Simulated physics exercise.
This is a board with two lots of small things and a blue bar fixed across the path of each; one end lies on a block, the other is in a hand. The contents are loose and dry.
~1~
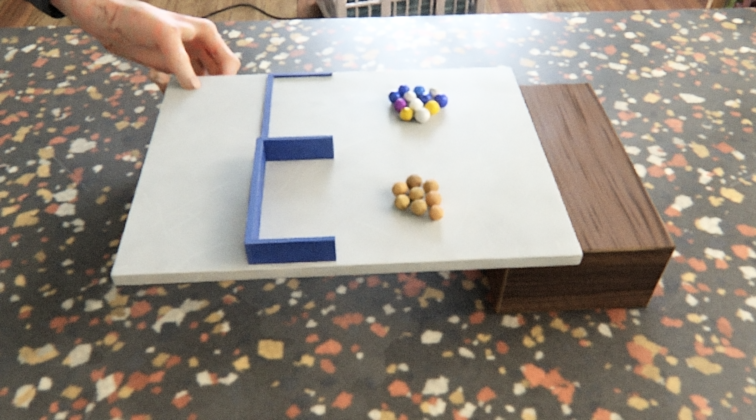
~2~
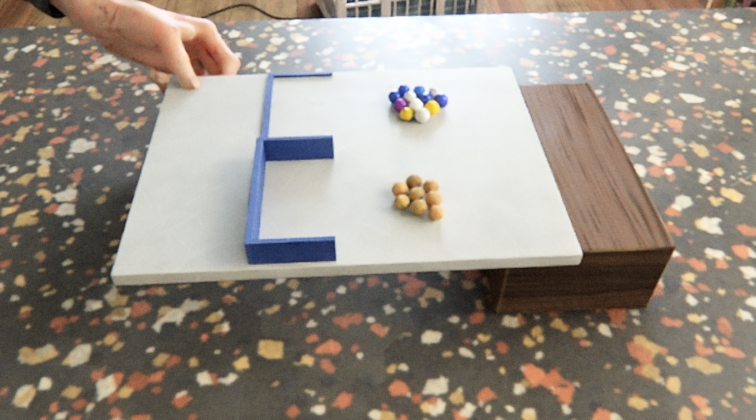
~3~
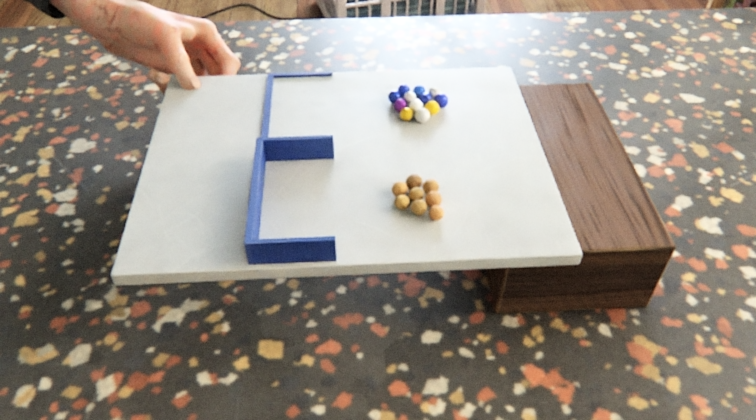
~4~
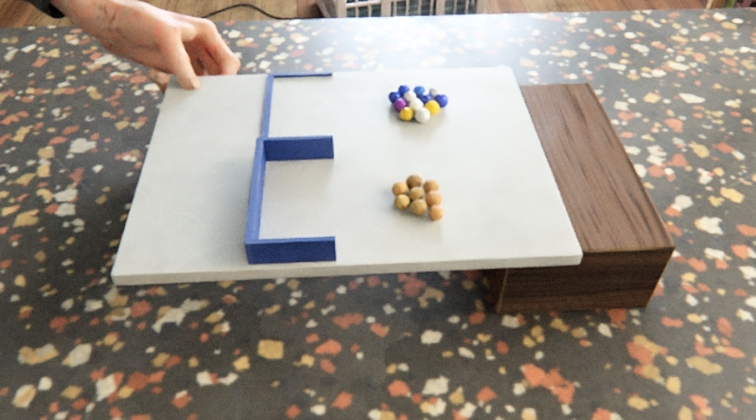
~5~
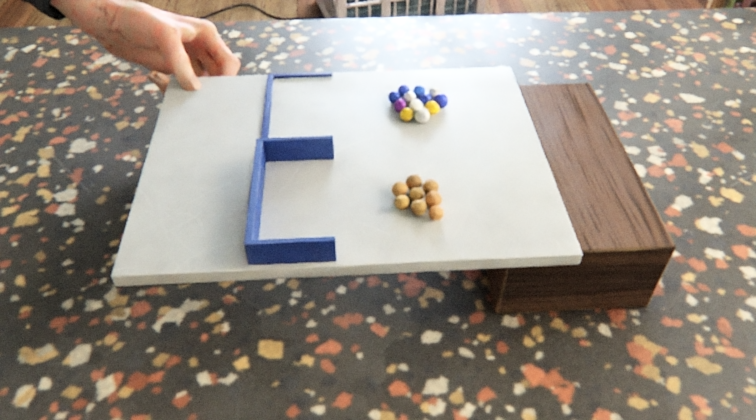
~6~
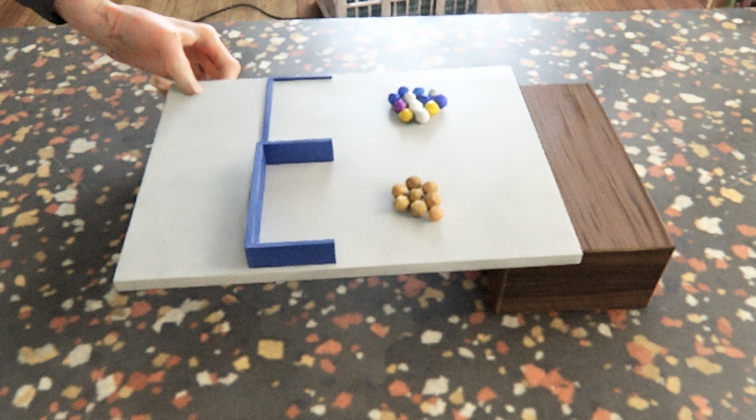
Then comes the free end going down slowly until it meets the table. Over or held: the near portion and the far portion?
Near portion: Held back; far portion: Past the bar.
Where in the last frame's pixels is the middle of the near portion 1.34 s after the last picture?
Centre at approx. (278, 244).
Then, 0.40 s on from there, board sloping at 8°; near portion on its way down; far portion on its way down.
Then, 0.83 s on from there, board sloping at 14°; near portion has reached its bar; far portion the bulk past its bar.
Then, 1.34 s on from there, board resting at 15°; near portion has reached its bar; far portion the whole lot past its bar.
In the end, board resting at 15°; near portion gathered behind its bar; far portion the whole lot past its bar.
